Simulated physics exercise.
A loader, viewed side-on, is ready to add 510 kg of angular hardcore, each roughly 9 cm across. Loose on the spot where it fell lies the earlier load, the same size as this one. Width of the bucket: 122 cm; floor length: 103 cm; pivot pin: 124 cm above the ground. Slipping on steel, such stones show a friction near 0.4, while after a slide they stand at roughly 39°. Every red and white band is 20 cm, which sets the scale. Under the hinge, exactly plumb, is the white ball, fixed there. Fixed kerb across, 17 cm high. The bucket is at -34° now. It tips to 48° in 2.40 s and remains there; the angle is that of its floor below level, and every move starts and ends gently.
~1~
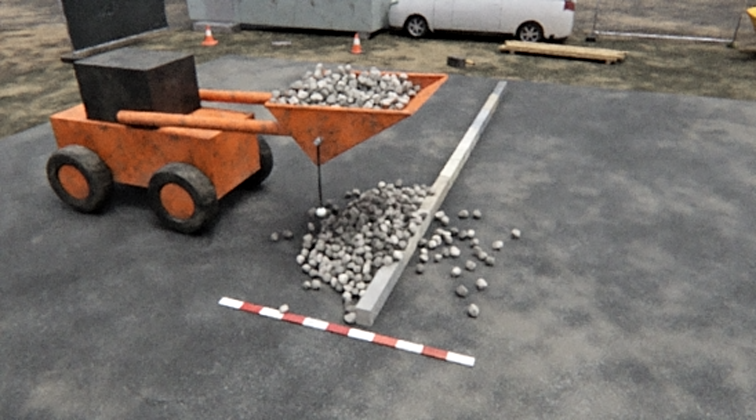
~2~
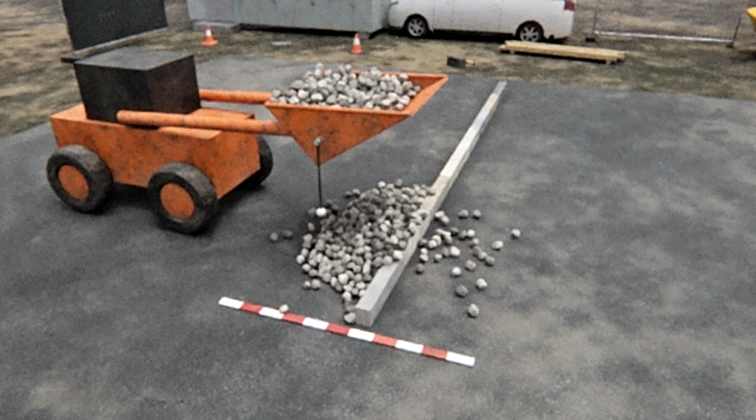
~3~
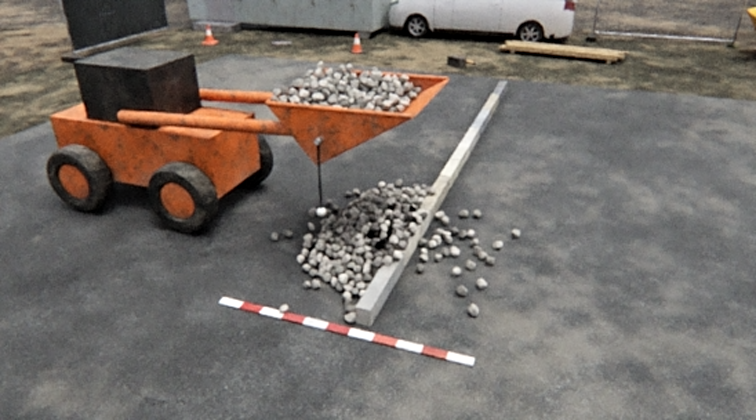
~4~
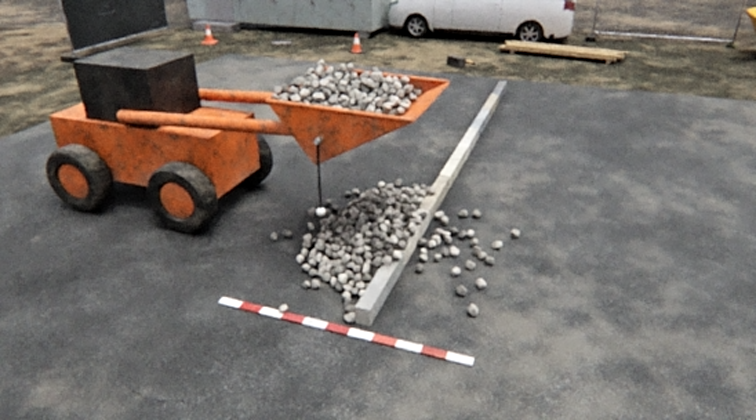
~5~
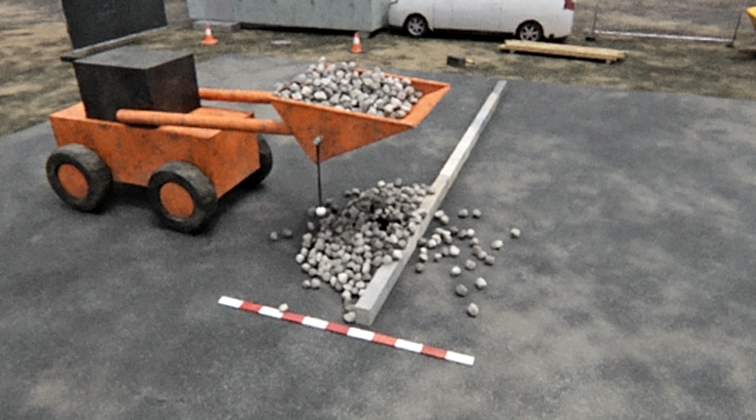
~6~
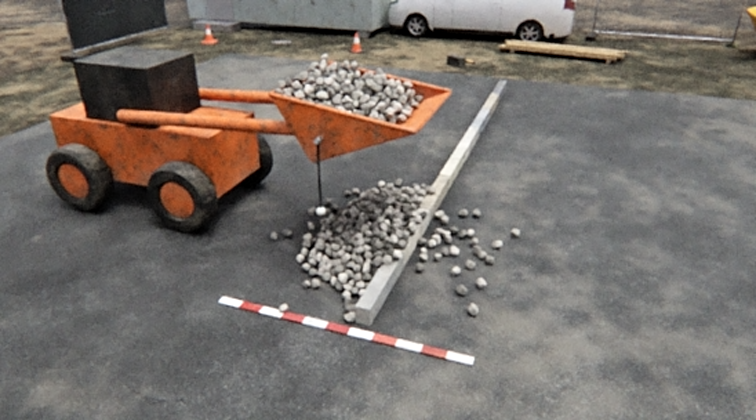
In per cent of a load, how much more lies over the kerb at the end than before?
Some 78 per cent more.
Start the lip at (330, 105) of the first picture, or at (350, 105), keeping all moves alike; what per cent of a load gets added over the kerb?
About 0 per cent from the first spot and 10 per cent from the second.
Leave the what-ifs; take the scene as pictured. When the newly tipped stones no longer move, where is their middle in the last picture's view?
In the last view, about pixel (440, 237).
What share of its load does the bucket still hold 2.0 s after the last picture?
It holds some 10 per cent.
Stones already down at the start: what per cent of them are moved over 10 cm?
Some 5 percent, give or take.
Then, 1.2 s after the last picture the floor is at 35°; in per cent of one load, 94 in the bucket, 99 on this side of the kerb, 7 over the kerb; the foremost stones are at (486, 264).
Then, 2.0 s after the last picture the floor is at 48°; in per cent of one load, 11 in the bucket, 122 on this side of the kerb, 67 over the kerb; the foremost stones are at (518, 240).
Then, 2.3 s after the last picture the floor is at 48°; in per cent of one load, 1 in the bucket, 117 on this side of the kerb, 82 over the kerb; the foremost stones are at (545, 261).
Then, 5.1 s after the last picture the floor is at 48°; in per cent of one load, 0 in the bucket, 117 on this side of the kerb, 83 over the kerb; the foremost stones are at (551, 263). Net gain over the kerb, 78.
